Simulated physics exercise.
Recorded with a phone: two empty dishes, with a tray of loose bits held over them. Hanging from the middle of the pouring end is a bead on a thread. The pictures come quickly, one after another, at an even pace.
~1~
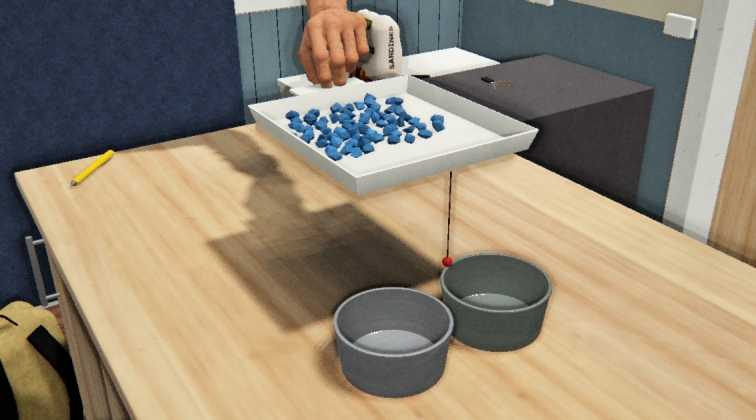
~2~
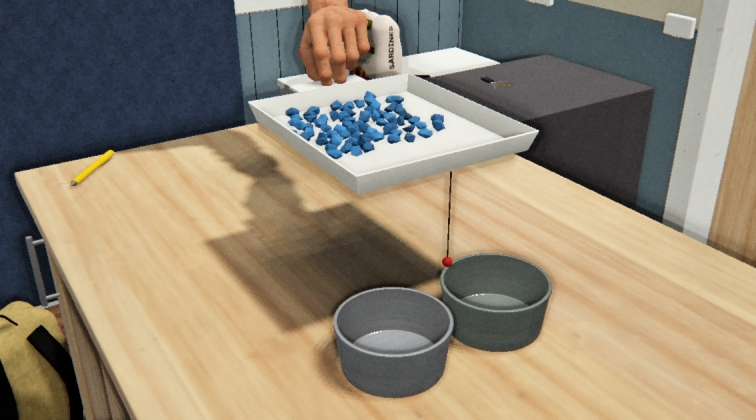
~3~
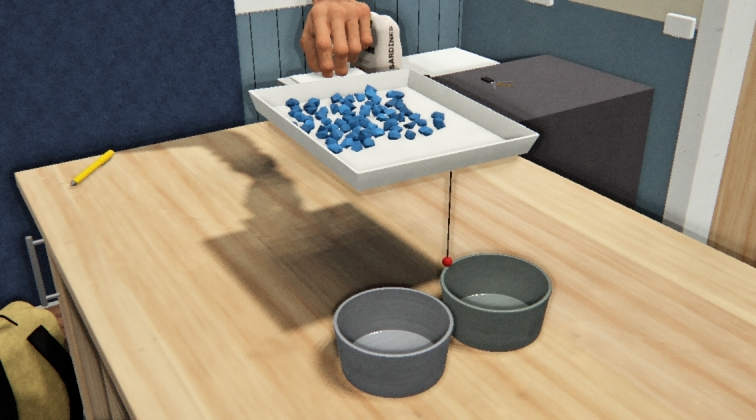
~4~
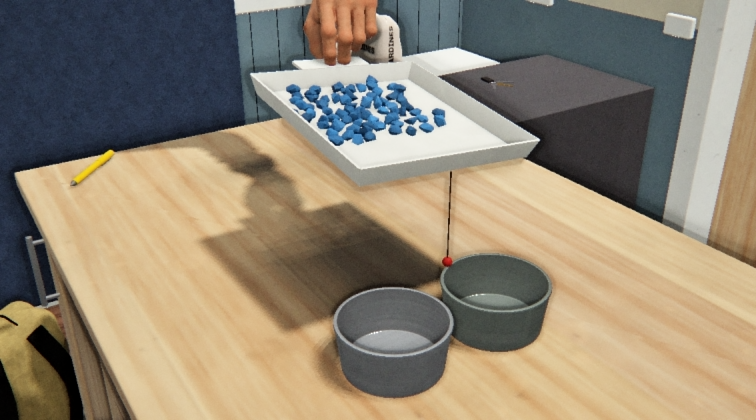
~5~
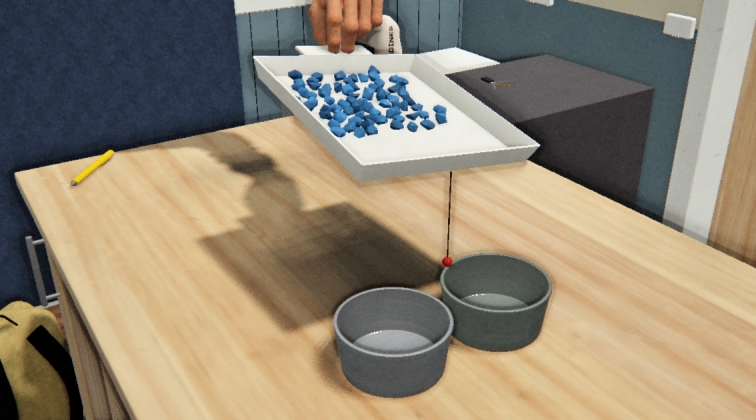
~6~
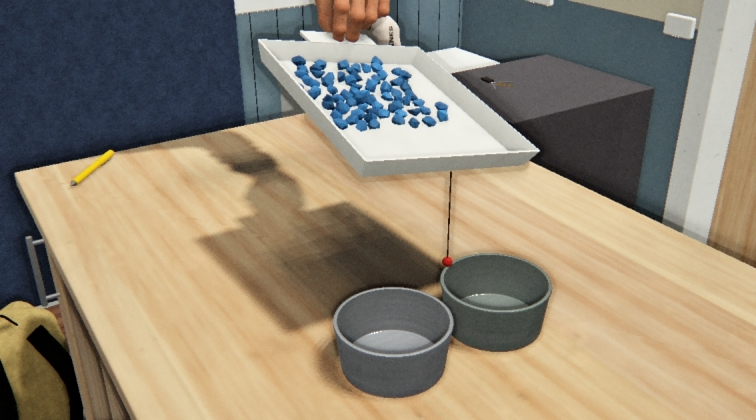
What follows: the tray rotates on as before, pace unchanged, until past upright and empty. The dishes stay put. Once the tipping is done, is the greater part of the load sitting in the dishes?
No, only the lesser part is in the dishes.
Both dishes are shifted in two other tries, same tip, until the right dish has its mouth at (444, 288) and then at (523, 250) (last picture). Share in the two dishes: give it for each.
About 0 per cent, then about 90 per cent.
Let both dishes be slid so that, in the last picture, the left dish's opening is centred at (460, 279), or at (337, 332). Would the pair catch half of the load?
Result, first place: Exceeding half; second place: Not as much as half.
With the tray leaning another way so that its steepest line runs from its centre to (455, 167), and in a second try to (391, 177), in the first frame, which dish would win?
First the right one, then the left-hand dish.
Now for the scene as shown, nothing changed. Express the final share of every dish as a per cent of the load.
For the left dish some 0 %, for the right dish some 20 %.
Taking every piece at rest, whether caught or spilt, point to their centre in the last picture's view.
Close to (532, 296), more or less.
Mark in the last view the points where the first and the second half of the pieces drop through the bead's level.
I'd say close to (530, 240) at first and close to (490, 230) later on.
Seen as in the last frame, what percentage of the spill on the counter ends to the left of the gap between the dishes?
Left share: Close to 0 %.
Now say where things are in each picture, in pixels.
The first picture shows corners of the pouring end at (359, 173) and (529, 129), level; middle of the load at (358, 126), aquarium stones; left dish at (427, 368); right dish at (531, 324); bead on its thread at (447, 262).
The second picture shows corners of the pouring end at (359, 172) and (529, 130), level; middle of the load at (359, 124).
The third picture shows corners of the pouring end at (360, 169) and (530, 133), tipped barely, lowest at the right corner; middle of the load at (359, 119).
The fourth picture shows corners of the pouring end at (363, 165) and (531, 138), tipped a little, lowest at the right corner; middle of the load at (360, 110).
The fifth picture shows corners of the pouring end at (365, 160) and (531, 143), tipped a little, lowest at the right corner; middle of the load at (362, 102).
The sixth picture shows corners of the pouring end at (368, 156) and (531, 147), tipped clearly, lowest at the right corner; middle of the load at (365, 94); left dish at (427, 368); right dish at (531, 324).
Soon after the last picture, tray tipped steeply; about two thirds on the tray; a stray few in the right dish; a stray few outside both; about a quarter in the air.
A little later, tray tipped past a quarter turn; a small part on the tray; about a quarter in the right dish; about two thirds outside both; a small part in the air.
Later still, tray tipped past a quarter turn; about a quarter in the right dish; most outside both.
At rest, tray tipped past a quarter turn; none in the left dish; about a quarter in the right dish; most outside both.
